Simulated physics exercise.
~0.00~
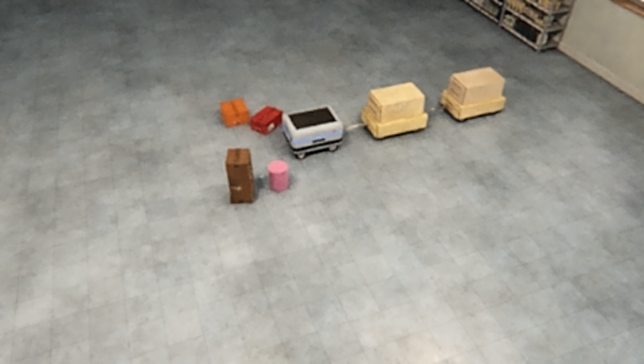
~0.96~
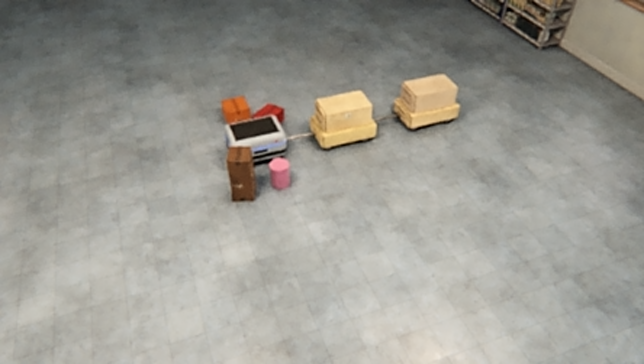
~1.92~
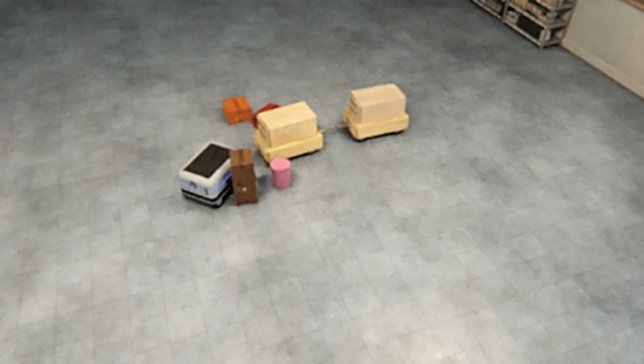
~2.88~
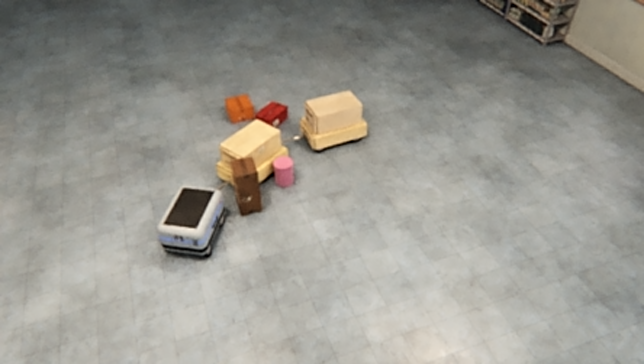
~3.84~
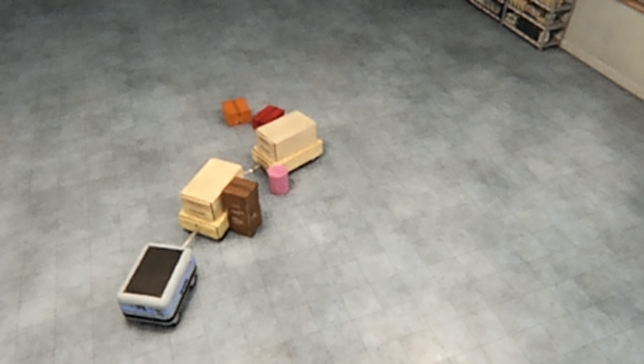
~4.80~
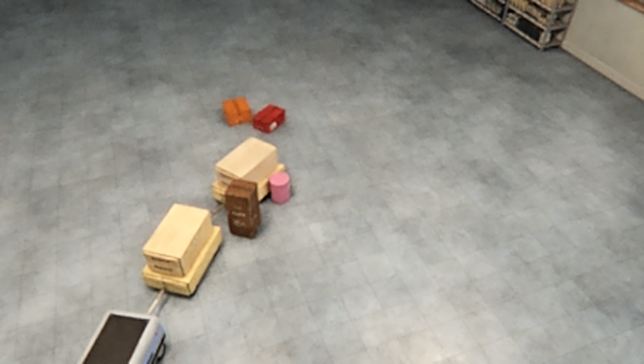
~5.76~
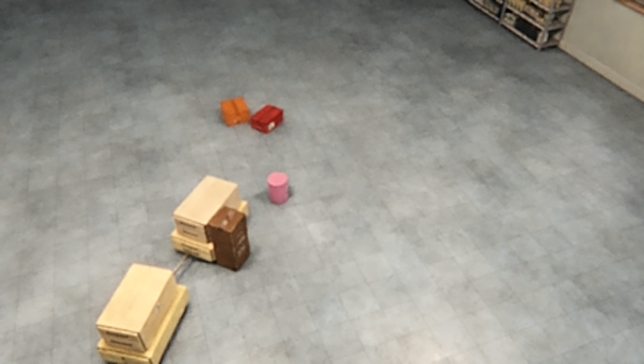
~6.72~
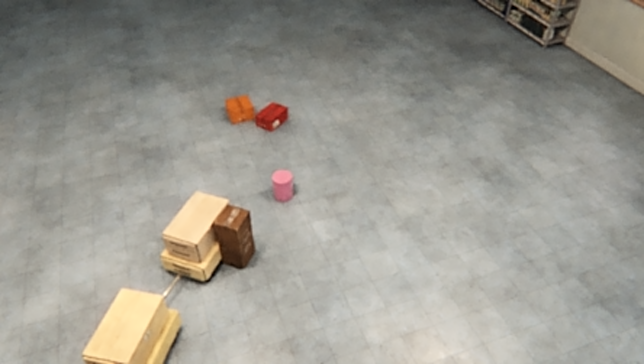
A wide grey tiled floor, seen from above at an angle, has shelving at the top right. A pale tug with a dark top pulls two cream carts carrying boxes leftward, past an orange box, a red box, a tall brown box and a pink pail. The tug curves left around the brown box and heads toward the lower left. The carts follow, cutting closer, and the brown box and pail shift a little before the brown box moves farther down. The tug leaves view, and the carts stop at lower left, the brown box upright beside the rear one, the orange and red boxes still in place.
